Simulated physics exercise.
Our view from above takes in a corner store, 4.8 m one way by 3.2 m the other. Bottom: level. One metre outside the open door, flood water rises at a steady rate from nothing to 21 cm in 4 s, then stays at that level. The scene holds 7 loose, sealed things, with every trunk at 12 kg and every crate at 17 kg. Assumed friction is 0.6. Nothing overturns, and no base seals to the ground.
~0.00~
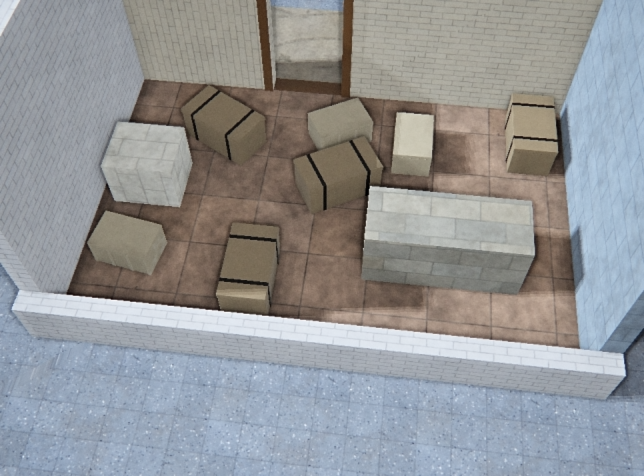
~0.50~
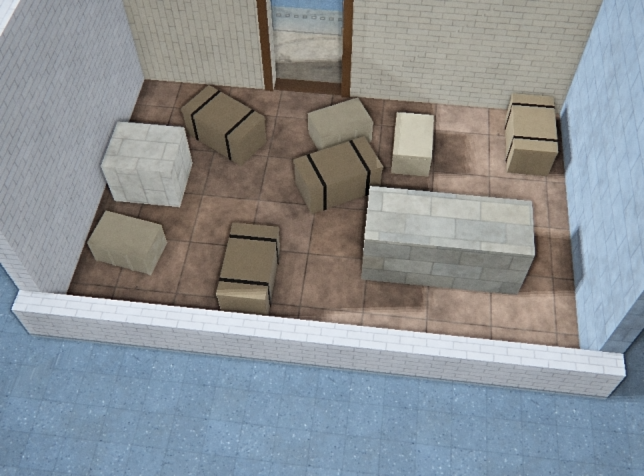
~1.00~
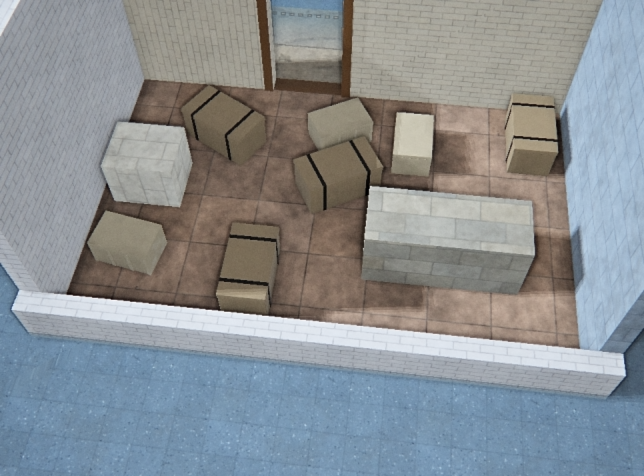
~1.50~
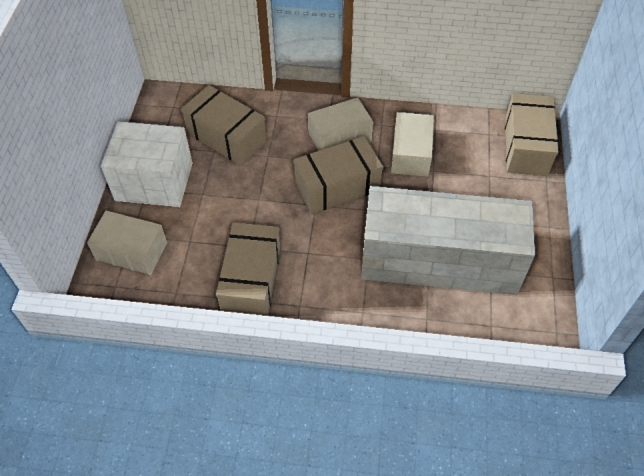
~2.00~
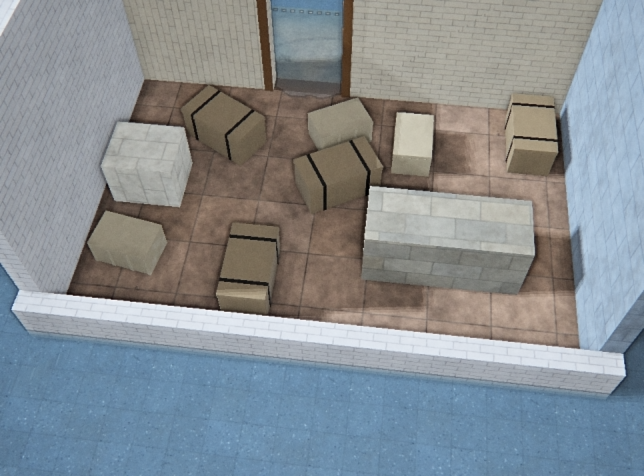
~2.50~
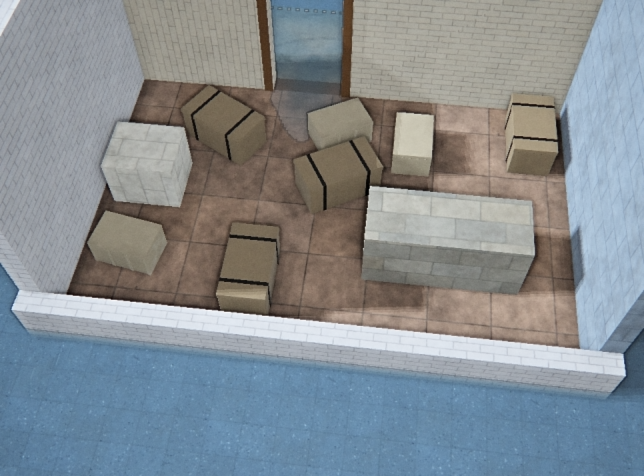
Water spreads over the paved ground outside a walled room seen from above, rises beyond the open doorway at the back, then begins to cross the threshold onto the tiled floor, while the scattered boxes stay still.
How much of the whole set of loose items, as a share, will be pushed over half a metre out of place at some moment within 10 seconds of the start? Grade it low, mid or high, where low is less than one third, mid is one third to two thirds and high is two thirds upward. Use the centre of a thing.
Grade: Low.
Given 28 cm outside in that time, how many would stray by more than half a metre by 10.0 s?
Then 3.
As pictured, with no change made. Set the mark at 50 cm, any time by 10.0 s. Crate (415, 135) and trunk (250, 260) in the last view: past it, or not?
Smaller; bigger.
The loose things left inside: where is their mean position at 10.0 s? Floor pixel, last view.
Somewhere near (349, 192).
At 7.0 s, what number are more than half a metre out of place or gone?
By then the count is 0.
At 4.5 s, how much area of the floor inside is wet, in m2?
Flooded: Near 4.5 m2.
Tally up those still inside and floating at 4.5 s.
Count at that moment: 0.
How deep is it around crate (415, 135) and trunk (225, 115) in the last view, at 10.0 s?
Depths: Near 3 cm, then near 6 cm.
After 3.5 s 0 of 7 are over 50 cm from their spots; 0 afloat.
After 4.5 s 0 of 7 are over 50 cm from their spots; 0 afloat.
After 7.0 s 0 of 7 are over 50 cm from their spots; 1 afloat.
After 10.0 s 1 of 7 are over 50 cm from their spots, and 1 have been at some point; 4 afloat.
